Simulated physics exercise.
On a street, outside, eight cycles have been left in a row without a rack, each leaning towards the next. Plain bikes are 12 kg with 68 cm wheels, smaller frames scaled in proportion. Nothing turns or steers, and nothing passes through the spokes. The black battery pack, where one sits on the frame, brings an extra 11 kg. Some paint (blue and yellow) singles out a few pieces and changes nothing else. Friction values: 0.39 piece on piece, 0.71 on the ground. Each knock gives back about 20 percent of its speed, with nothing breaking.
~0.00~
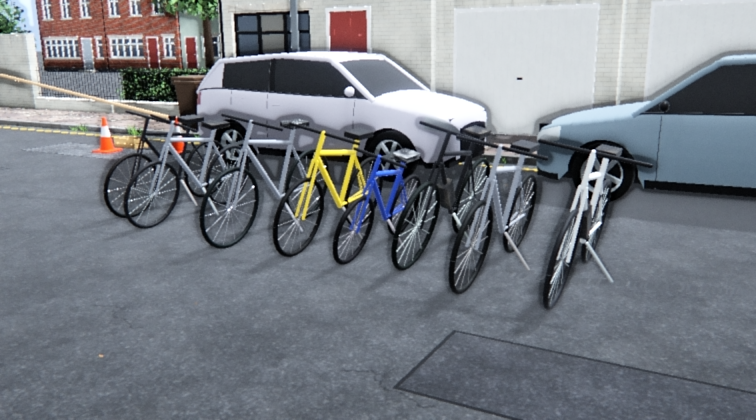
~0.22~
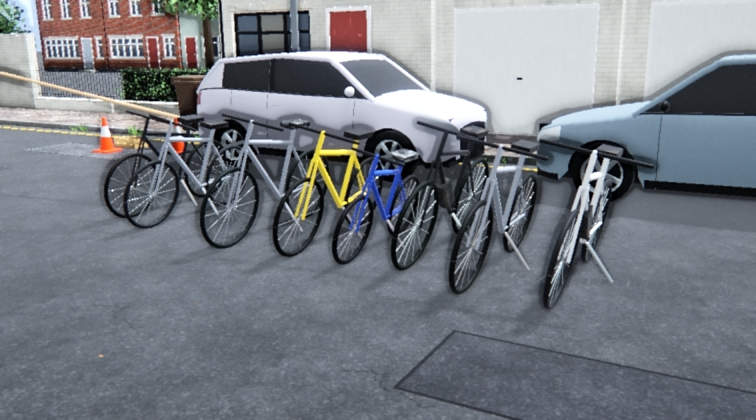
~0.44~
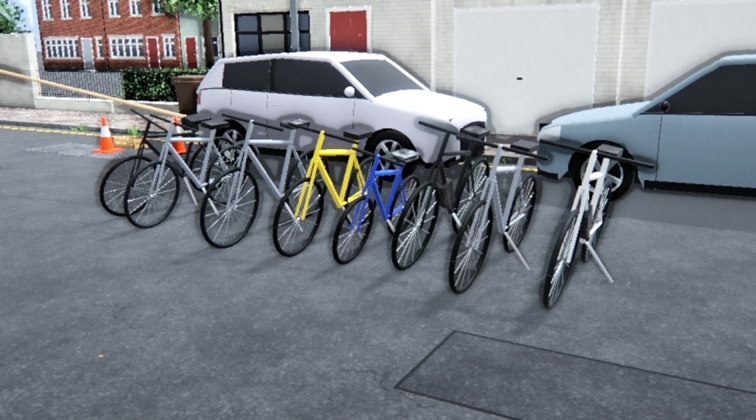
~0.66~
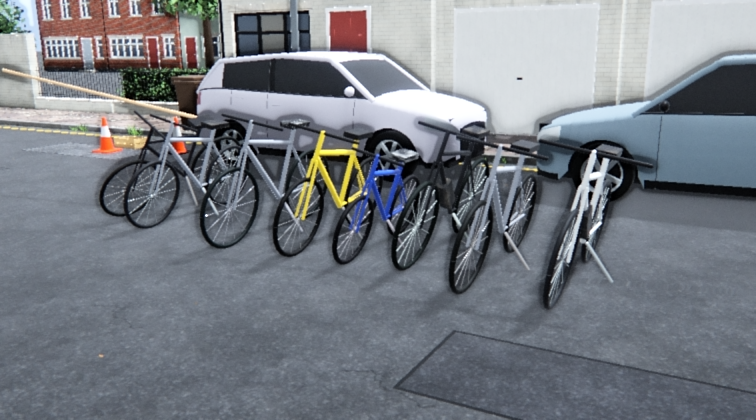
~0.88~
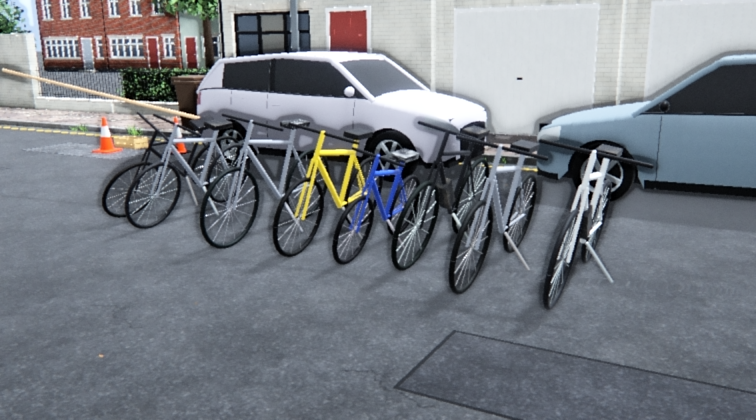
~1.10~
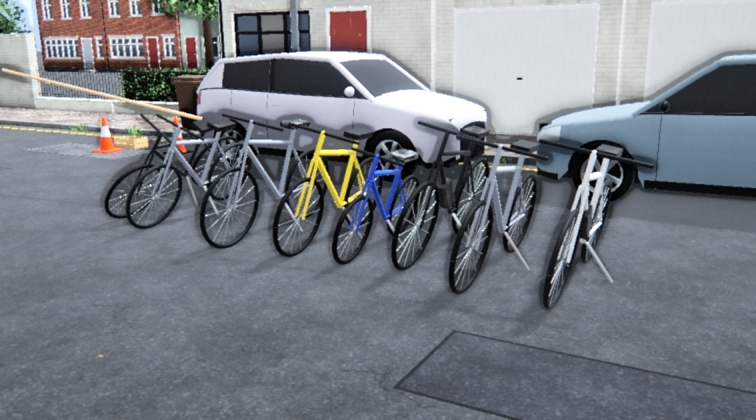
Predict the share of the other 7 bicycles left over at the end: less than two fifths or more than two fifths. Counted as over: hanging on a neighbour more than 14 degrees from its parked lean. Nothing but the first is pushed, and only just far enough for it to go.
The share left over is under two fifths.
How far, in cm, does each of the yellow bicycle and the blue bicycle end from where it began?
Approx. distance from start in cm - yellow 0, blue 0.
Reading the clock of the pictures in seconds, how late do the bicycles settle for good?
Near 2.5 s.
After 1.54 s, 1 of the 7 other bicycles over.
At rest (2.7 s), 1 of the 7 other bicycles over; blue bicycle unmoved; yellow bicycle unmoved. That is 14 per cent. Six left standing. As the last picture would show them, middles, blue bicycle near (384, 198), yellow bicycle near (337, 183).
